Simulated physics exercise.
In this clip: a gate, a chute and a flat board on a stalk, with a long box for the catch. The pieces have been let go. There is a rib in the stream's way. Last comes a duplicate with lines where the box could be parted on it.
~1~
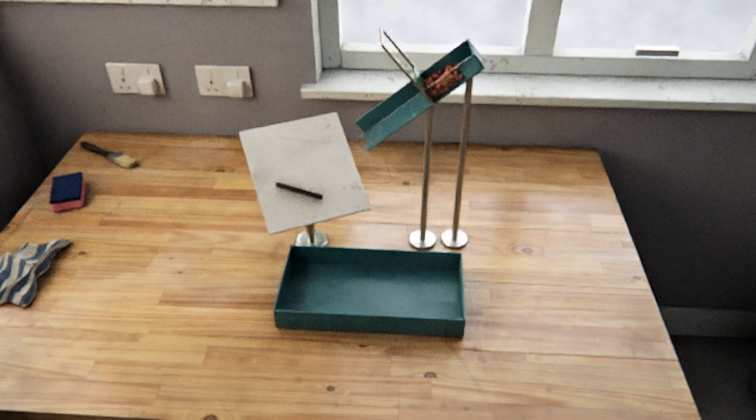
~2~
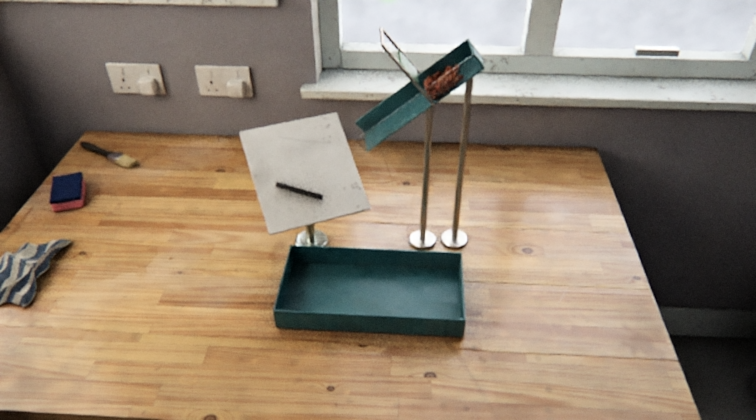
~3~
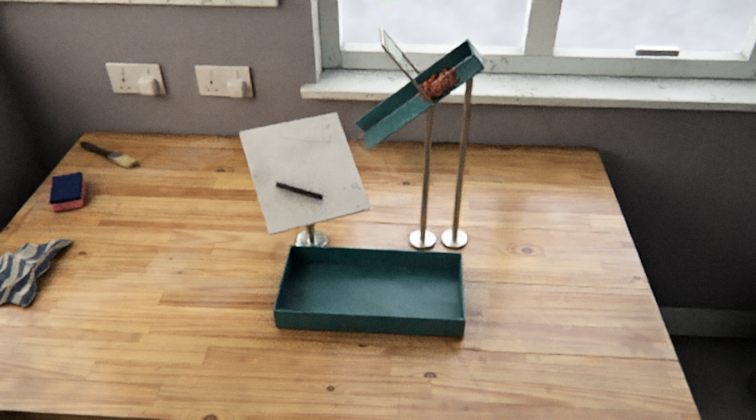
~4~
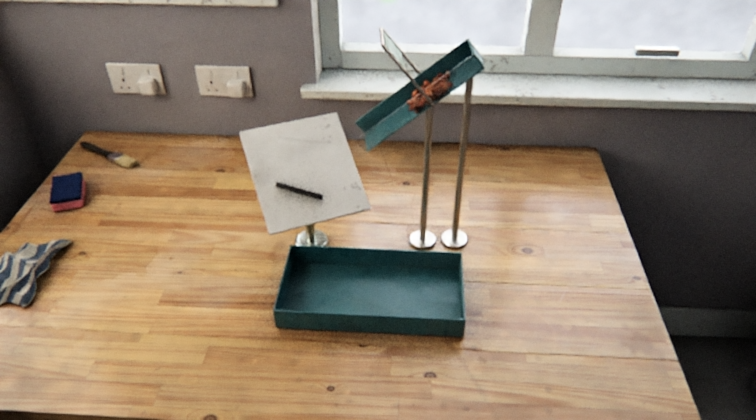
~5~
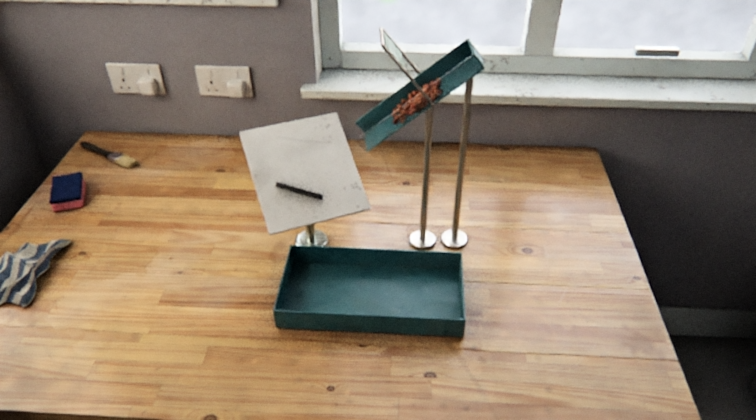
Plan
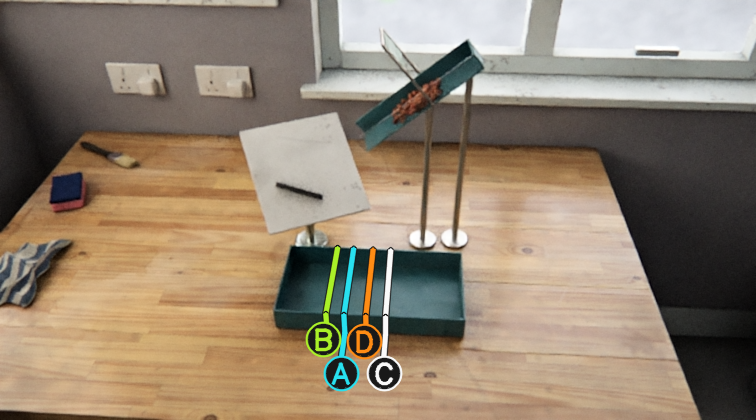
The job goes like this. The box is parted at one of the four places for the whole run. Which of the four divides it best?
Use line A.
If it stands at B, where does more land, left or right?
Right.
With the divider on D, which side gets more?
More lands on the left.
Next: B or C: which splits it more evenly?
It is B.
On the marked copy, line A crosses the front rim at (343, 314); line B crosses the front rim at (325, 313); line C crosses the front rim at (385, 316); line D crosses the front rim at (365, 315).
With A, of what is caught, about half on the left of the divider, about half on the right.
With B, of what is caught, about a quarter on the left of the divider, most on the right.
With C, of what is caught, all on the left of the divider, none on the right.
With D, of what is caught, nearly all on the left of the divider, a small part on the right.
